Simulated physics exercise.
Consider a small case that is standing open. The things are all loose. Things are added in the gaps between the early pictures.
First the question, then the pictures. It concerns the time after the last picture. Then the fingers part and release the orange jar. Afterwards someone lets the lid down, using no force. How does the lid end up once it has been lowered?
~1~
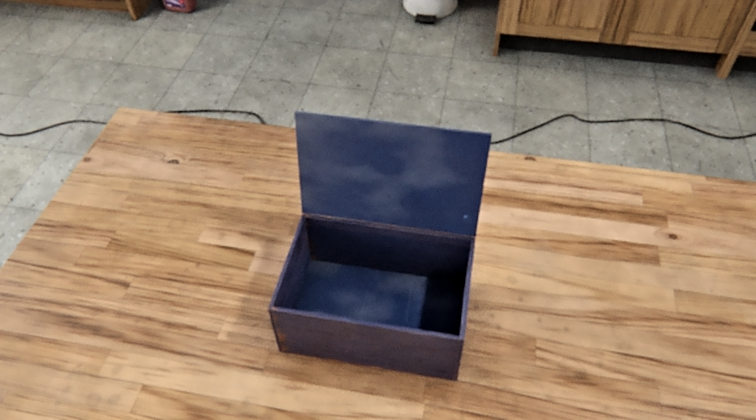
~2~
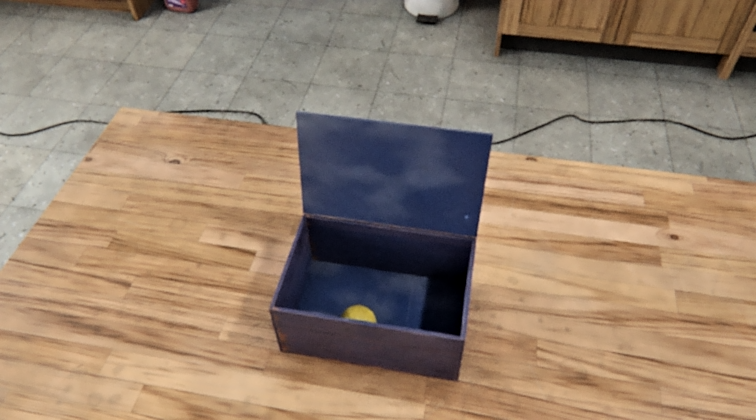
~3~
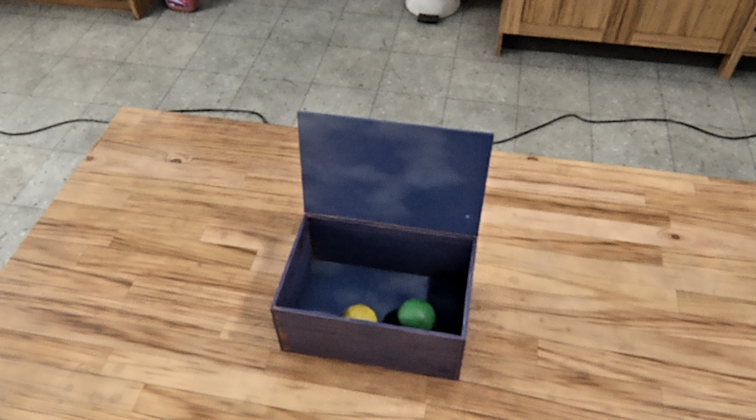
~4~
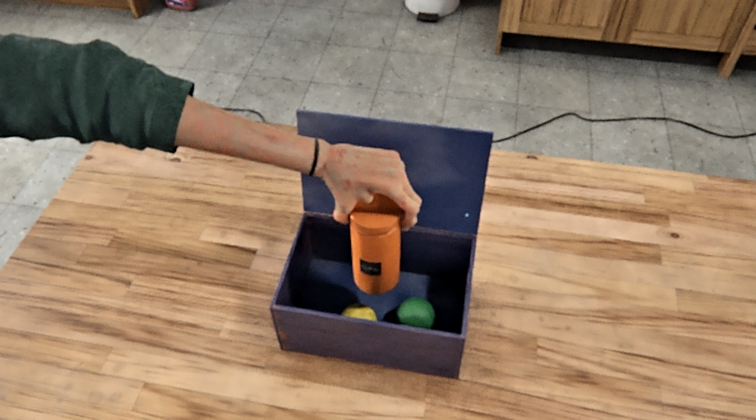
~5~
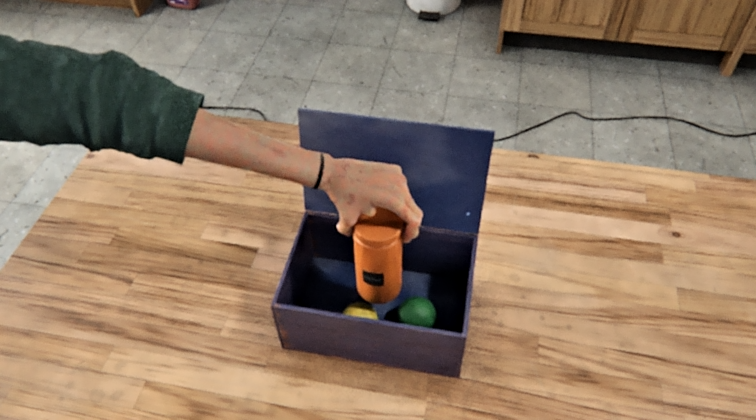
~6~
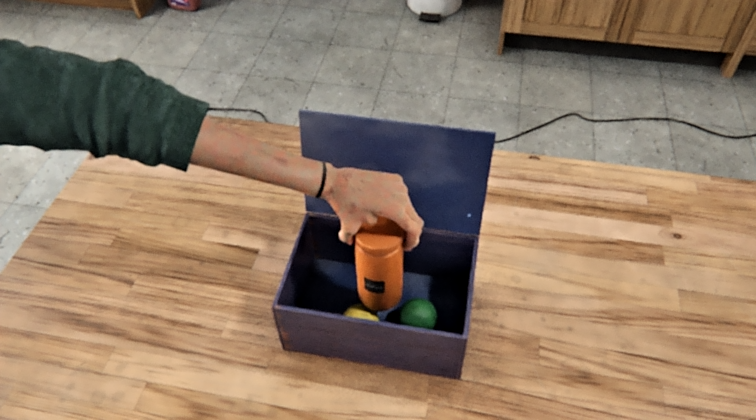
The lid is in place.
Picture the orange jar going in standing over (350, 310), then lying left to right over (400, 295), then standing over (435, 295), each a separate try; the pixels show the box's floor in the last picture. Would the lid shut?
The lid goes all the way down the first time, goes all the way down the second time and stays partly open the third time.
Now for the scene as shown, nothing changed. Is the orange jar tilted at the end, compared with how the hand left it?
It tips.
Then, 0.40 s on from there, orange jar on its side near (398, 279); yellow lemon shifted about its own width.
Then, 1.00 s on from there, lid starting down; orange jar on its side near (398, 282); yellow lemon shifted about its own width; green lemon shifted about its own width.
Then, 1.60 s on from there, lid 56° above the rim; orange jar on its side near (397, 287); yellow lemon shifted about its own width; green lemon shifted about its own width.
Then, 1.90 s on from there, lid 21° above the rim; orange jar on its side near (397, 289); yellow lemon shifted about its own width; green lemon shifted about its own width.
In the end, lid shut; toppled in the box, orange jar; moved from the start, yellow lemon and green lemon. At the end, from the last picture's camera, orange jar near (396, 290).
